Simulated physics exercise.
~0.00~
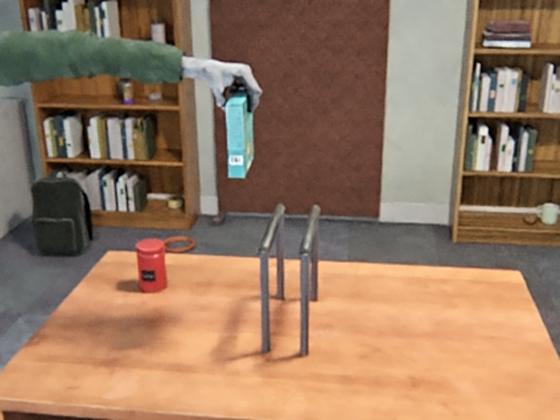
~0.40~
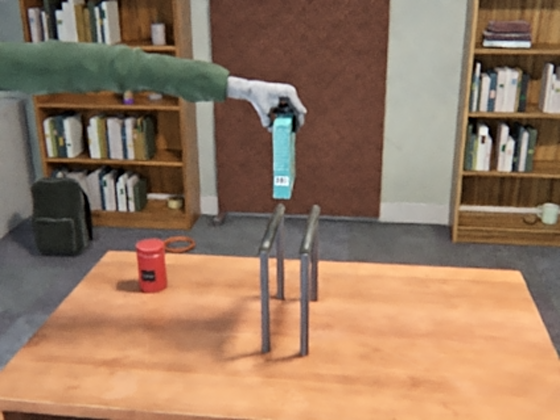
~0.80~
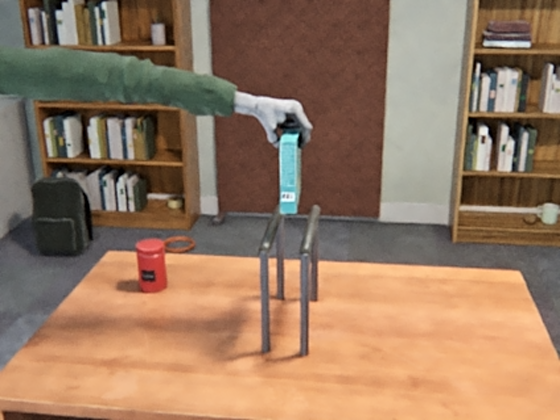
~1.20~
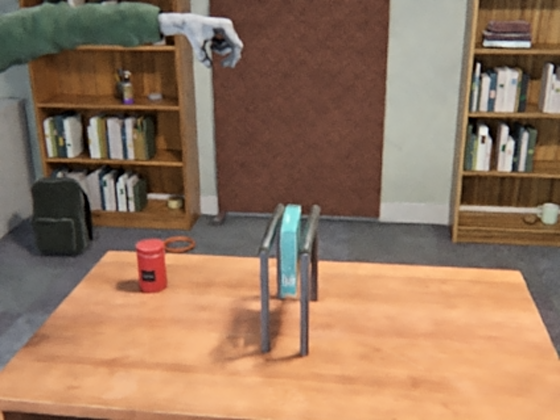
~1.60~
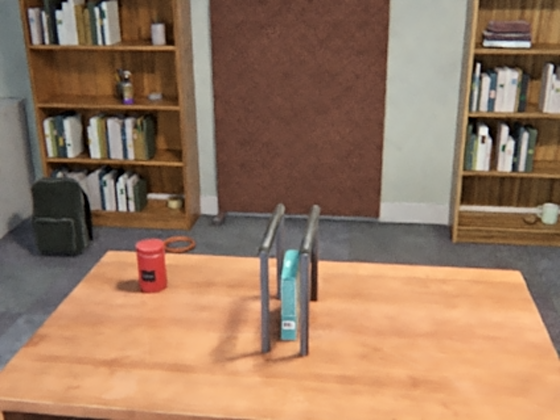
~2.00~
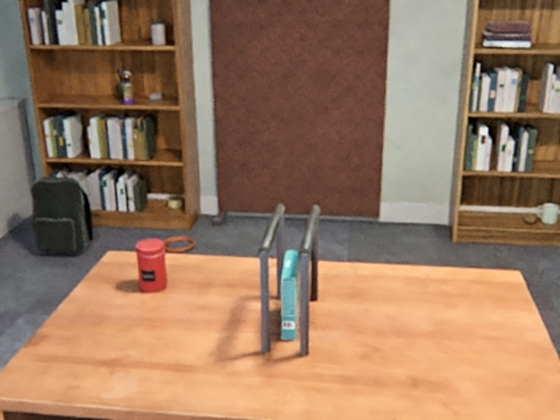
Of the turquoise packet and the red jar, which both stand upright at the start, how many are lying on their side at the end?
None of them are. The turquoise packet stands upright between the bars of the stand, and the red jar still stands in its place.
